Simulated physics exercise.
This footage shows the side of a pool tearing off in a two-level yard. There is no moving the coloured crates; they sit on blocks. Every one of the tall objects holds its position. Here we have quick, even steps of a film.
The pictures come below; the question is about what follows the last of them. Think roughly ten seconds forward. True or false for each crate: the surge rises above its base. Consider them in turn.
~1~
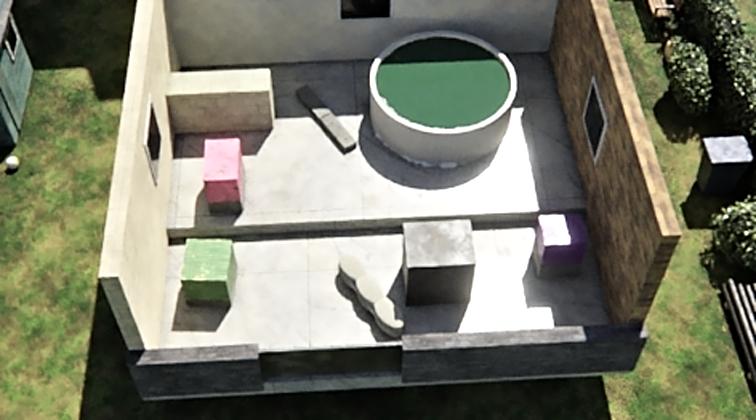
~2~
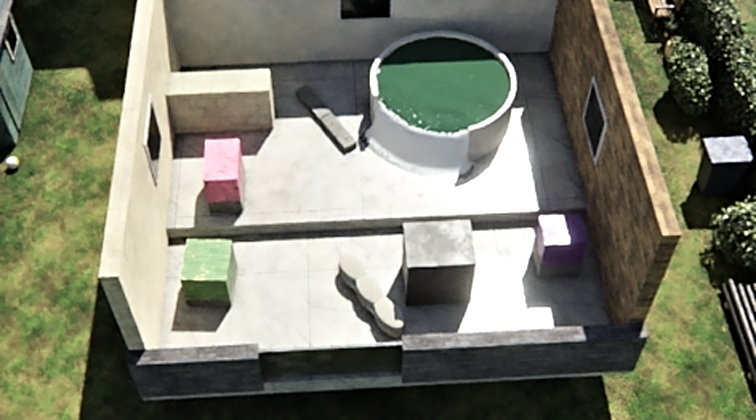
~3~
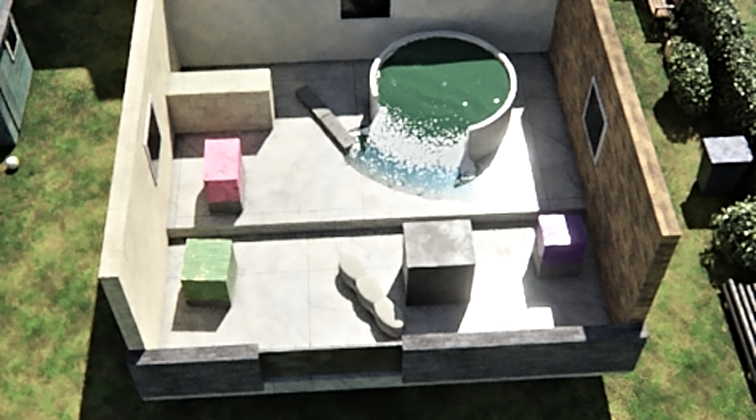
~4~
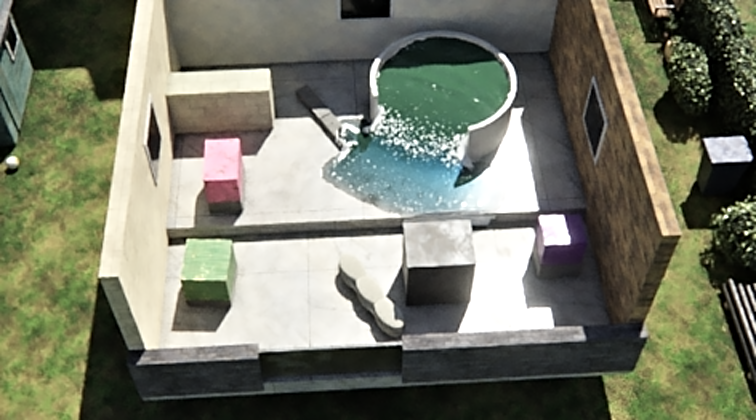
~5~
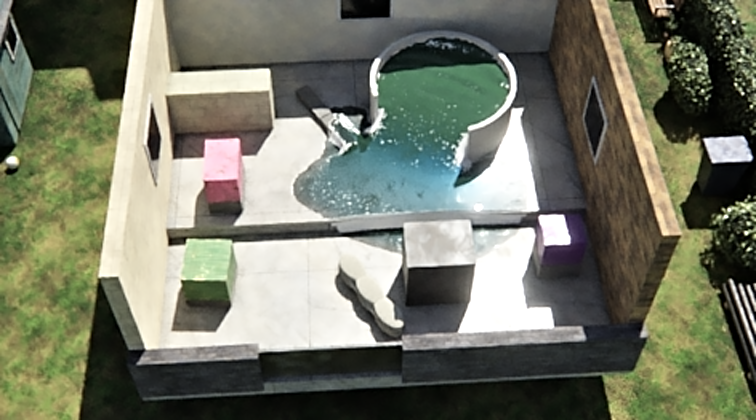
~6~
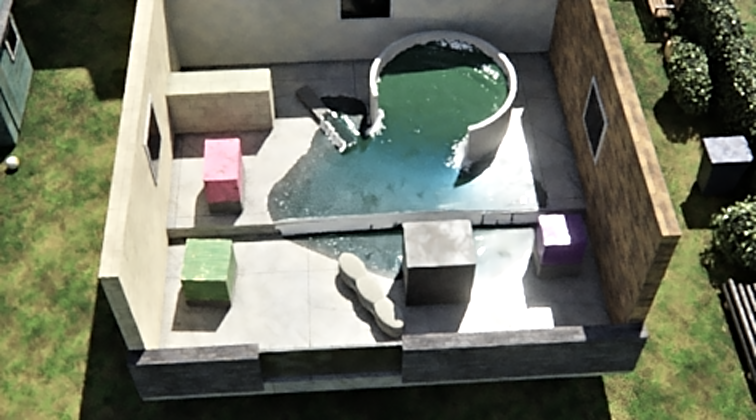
Pink crate: False; green crate: True; purple crate: False.
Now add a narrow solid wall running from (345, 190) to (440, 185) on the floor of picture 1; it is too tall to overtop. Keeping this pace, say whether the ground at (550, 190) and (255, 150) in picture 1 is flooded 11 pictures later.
In order, I'd call them inundated and inundated.
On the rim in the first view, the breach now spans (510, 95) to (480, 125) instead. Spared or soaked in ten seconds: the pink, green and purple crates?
Result: Pink crate is left untouched, green crate gets overtopped, purple crate gets overtopped.
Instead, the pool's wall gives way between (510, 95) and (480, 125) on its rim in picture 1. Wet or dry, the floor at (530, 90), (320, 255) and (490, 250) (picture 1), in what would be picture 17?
Sodden, then spared, then sodden.
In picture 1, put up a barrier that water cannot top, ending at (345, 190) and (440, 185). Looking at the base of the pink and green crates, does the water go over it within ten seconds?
Summary - pink crate: Flooded; green crate: Flooded.
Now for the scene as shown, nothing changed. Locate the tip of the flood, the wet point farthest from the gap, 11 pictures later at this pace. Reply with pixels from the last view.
The front tops out at about (157, 374).
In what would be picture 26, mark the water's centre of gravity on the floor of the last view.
My pick is pixel (372, 232).
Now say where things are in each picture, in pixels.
The first picture shows still water in the round pool at (443, 83).
In the second picture, water pours out at (413, 148) and has run to (469, 173).
In the third picture, the front is at (479, 189), out from the gap at (413, 150).
In the fourth picture, water pours out at (413, 151) and has run to (496, 203).
In the fifth picture, the front is at (483, 252), out from the gap at (413, 152).
In the sixth picture, water pours out at (413, 151) and has run to (273, 211).
A moment on, water covers 45 % of the floor; the pink crate water round its plinth, the green crate water round its plinth, the purple crate water round its plinth.
Next, water covers 60 % of the floor; the pink crate water round its plinth, the green crate water round its plinth, the purple crate water round its plinth.
Then, water covers 65 % of the floor; the pink crate water round its plinth, the green crate water round its plinth, the purple crate water round its plinth.
Later, water covers 70 % of the floor; the pink crate water round its plinth, the green crate water round its plinth, the purple crate water round its plinth.
In the end, water covers 75 % of the floor; the pink crate stayed above the water, the green crate was topped, the purple crate stayed above the water.
